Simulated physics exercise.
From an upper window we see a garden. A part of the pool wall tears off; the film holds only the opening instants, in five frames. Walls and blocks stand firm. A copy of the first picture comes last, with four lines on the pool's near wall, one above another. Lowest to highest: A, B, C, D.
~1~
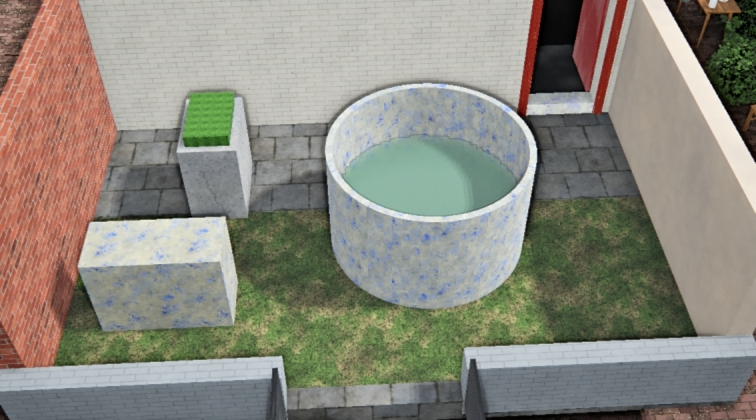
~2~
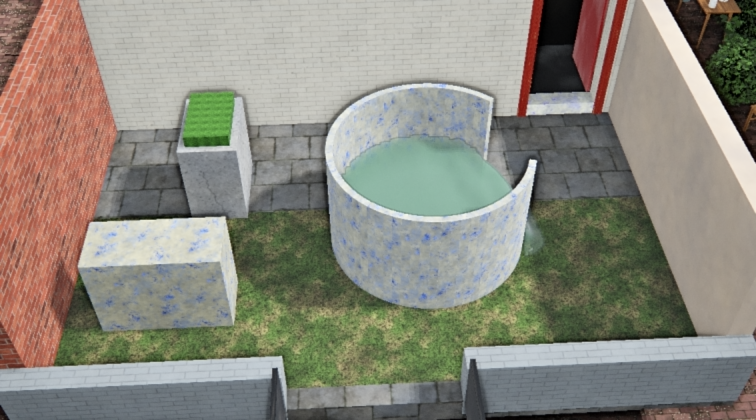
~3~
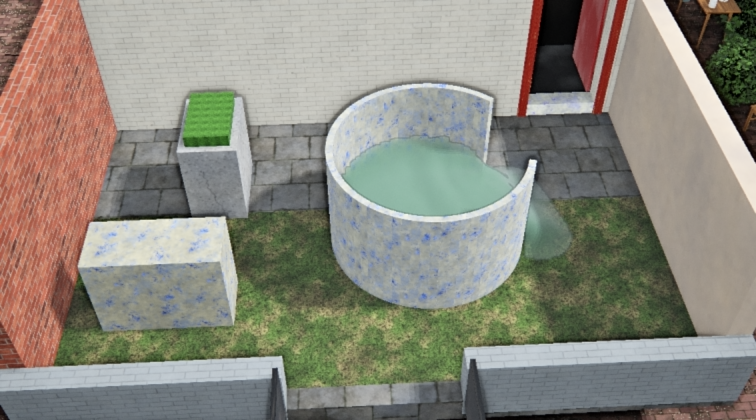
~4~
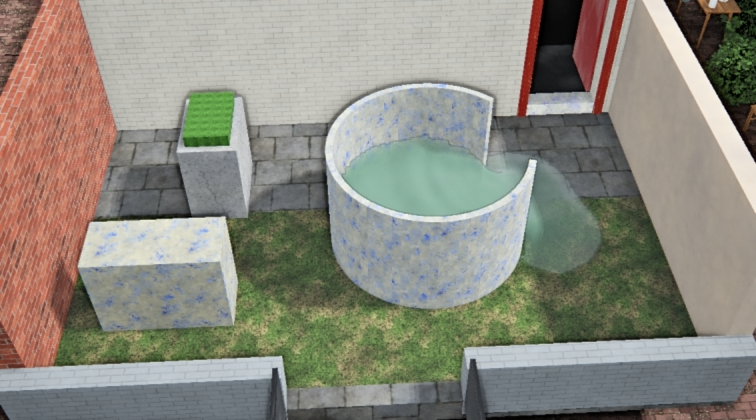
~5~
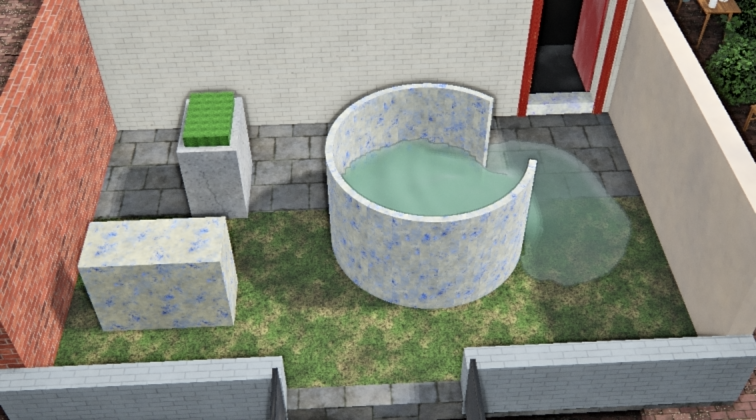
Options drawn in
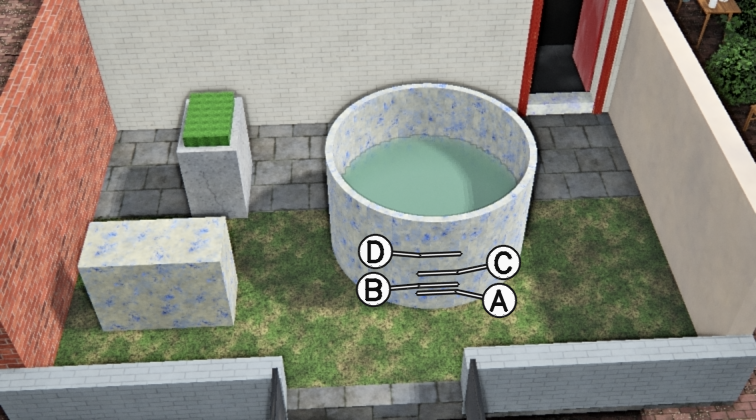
A section of the round, blue-flecked pool's wall vanished on its right side, and greenish water poured out through the gap, spreading wider over the grass and paving while the rest of the garden stayed still.
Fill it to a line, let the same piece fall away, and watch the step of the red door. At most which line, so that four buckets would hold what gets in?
It is B.
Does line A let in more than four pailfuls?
No, that is safe.
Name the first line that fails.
It is C.
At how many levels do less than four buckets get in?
Two of them.
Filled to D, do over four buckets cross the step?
Yes, it does.
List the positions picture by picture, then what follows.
Water in the pool at rest, its middle at (428, 194); foot of the red doorway at (559, 114); open gate at (373, 349).
Water covers 1 % of the ground and shows as far out as (529, 230).
Water covers 4 % of the ground and shows as far out as (564, 234).
Water covers 7 % of the ground and shows as far out as (590, 232).
Water covers 12 % of the ground and shows as far out as (553, 149).
On the marked copy, A at (437, 292); B at (437, 285); C at (438, 273); D at (439, 254); from the bottom up A, B, C, D.
Choosing A, nothing gets over.
Choosing B, a bucket or two gets in.
Choosing C, about 8 bucketfuls get in.
Choosing D, dozens of bucketfuls pour in.
